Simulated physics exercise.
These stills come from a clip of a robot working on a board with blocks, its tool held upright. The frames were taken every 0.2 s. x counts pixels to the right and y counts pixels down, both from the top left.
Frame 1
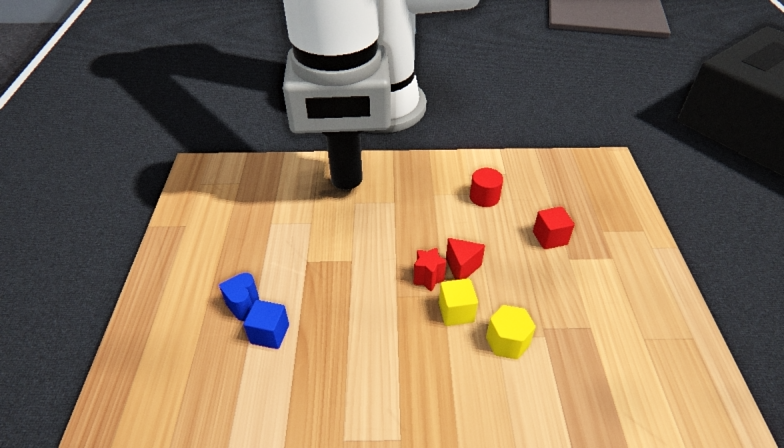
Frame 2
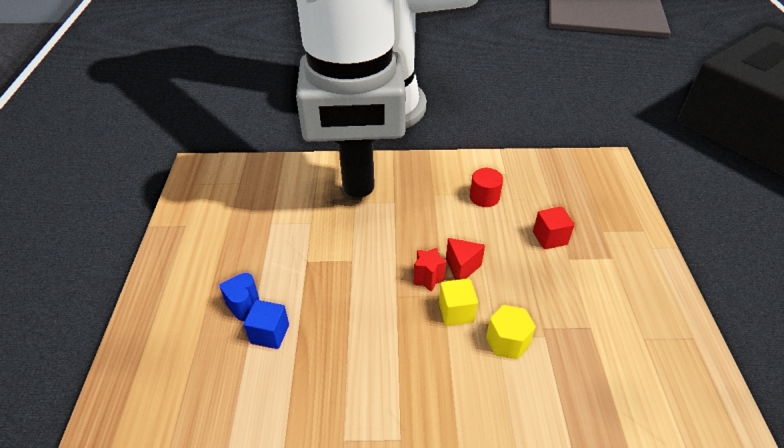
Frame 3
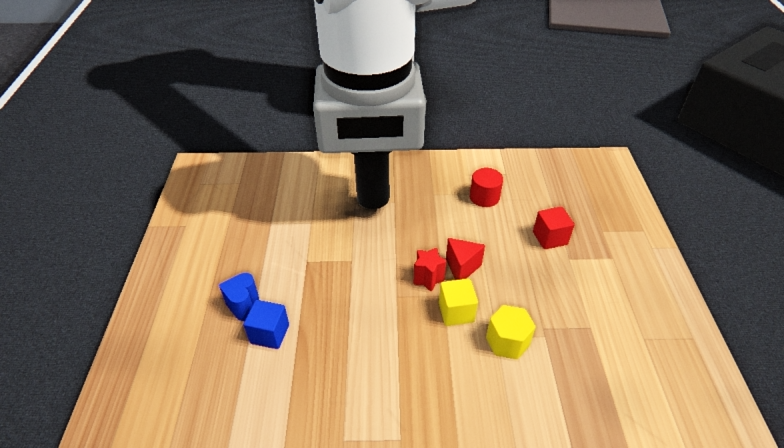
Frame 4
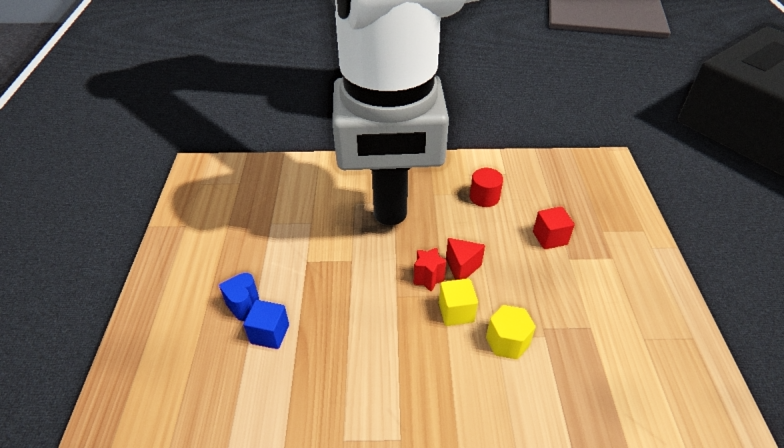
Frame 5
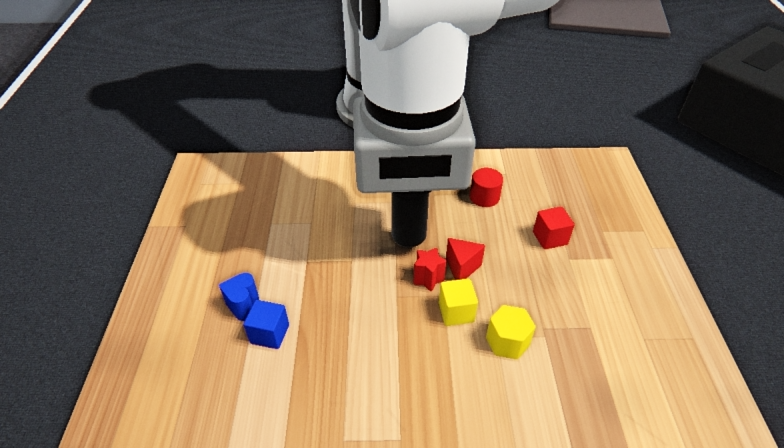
The clip shows a robot arm with a black tool over a wooden board of red, yellow and blue blocks; the tool moves right and toward the viewer, nearing the red star-shaped block, while the blocks stay still.
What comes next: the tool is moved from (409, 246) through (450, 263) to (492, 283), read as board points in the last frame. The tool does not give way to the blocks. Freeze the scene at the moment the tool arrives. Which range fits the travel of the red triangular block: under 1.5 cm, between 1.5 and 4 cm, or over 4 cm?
Band: Over 4 cm.
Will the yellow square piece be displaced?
The answer is no.
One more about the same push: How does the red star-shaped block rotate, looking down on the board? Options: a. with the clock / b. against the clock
a
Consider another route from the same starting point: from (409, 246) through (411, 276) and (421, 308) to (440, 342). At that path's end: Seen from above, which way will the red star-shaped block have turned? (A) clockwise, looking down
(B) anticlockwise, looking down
It's B.
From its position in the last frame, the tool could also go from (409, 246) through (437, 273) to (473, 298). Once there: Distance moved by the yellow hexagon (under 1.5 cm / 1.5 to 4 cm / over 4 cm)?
Once the path is done, the yellow hexagon lies within 1.5 cm of its present place.
On the path given first. Halfway along, tool (453, 253); red star-shaped block (435, 262), turned 45° clockwise; red triangular block (481, 256), turned 40° clockwise.
At the end, tool (494, 273); red star-shaped block (435, 262), turned 45° clockwise; yellow square piece in place; red triangular block (523, 279), turned 55° clockwise.
